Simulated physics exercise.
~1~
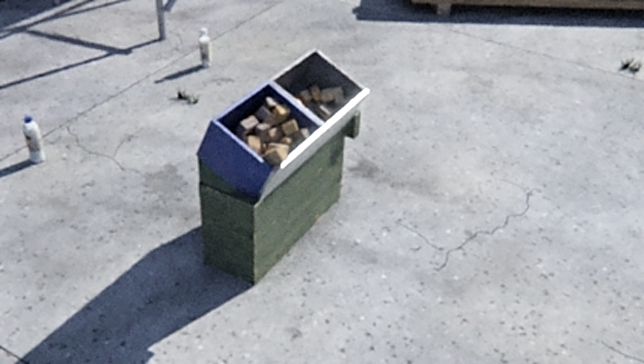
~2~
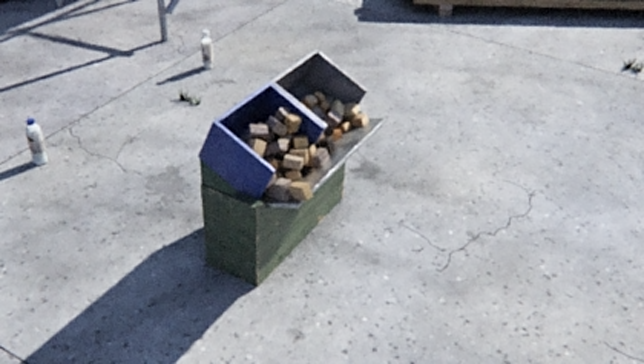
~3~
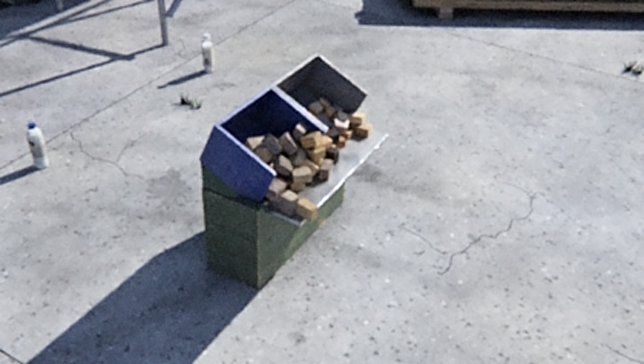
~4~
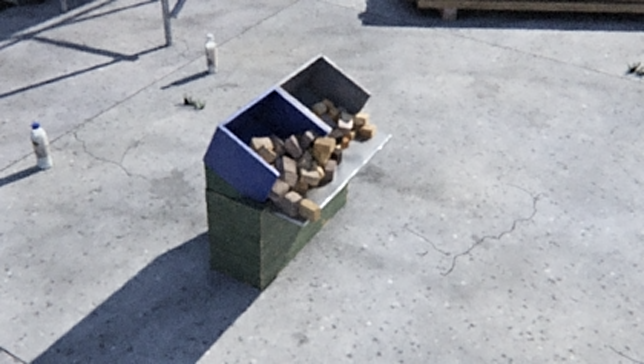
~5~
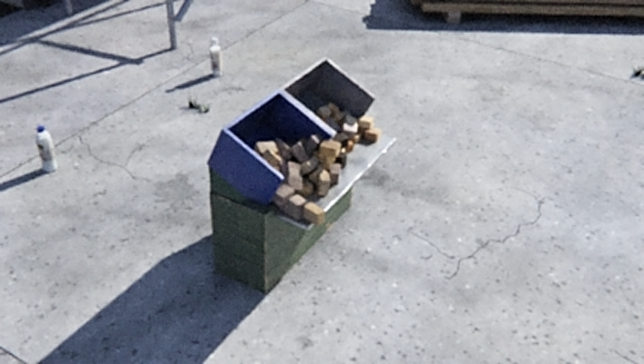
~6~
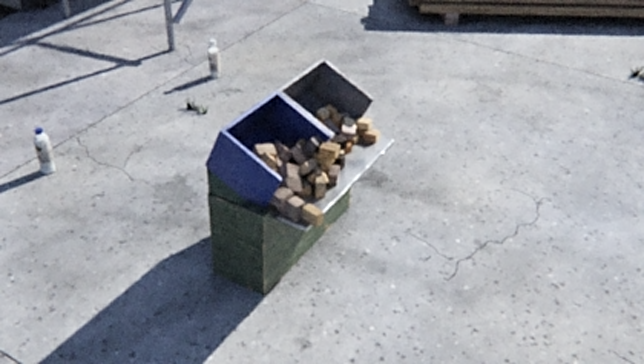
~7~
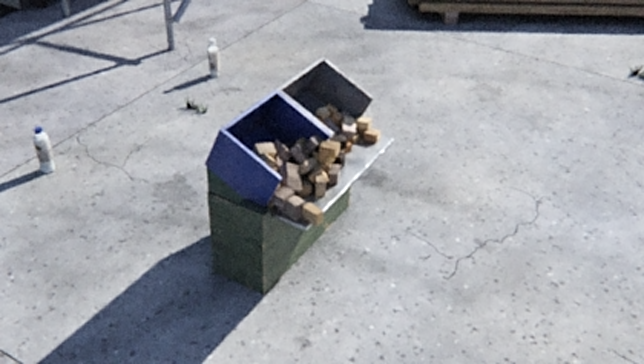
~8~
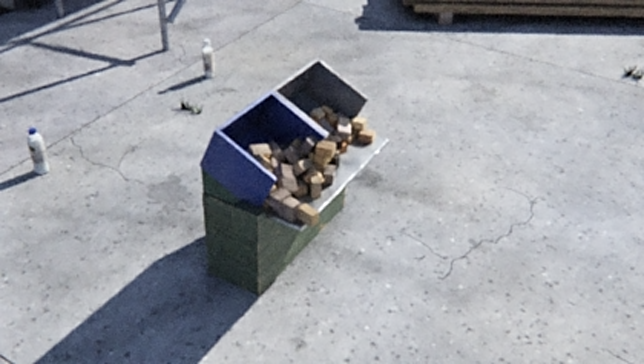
The video shows a grey bin and a blue bin of wooden blocks on a green stand outdoors, their shared front flap lowering to the right. The blocks slide forward and pile onto the flap, then settle there, with none on the ground at the end.
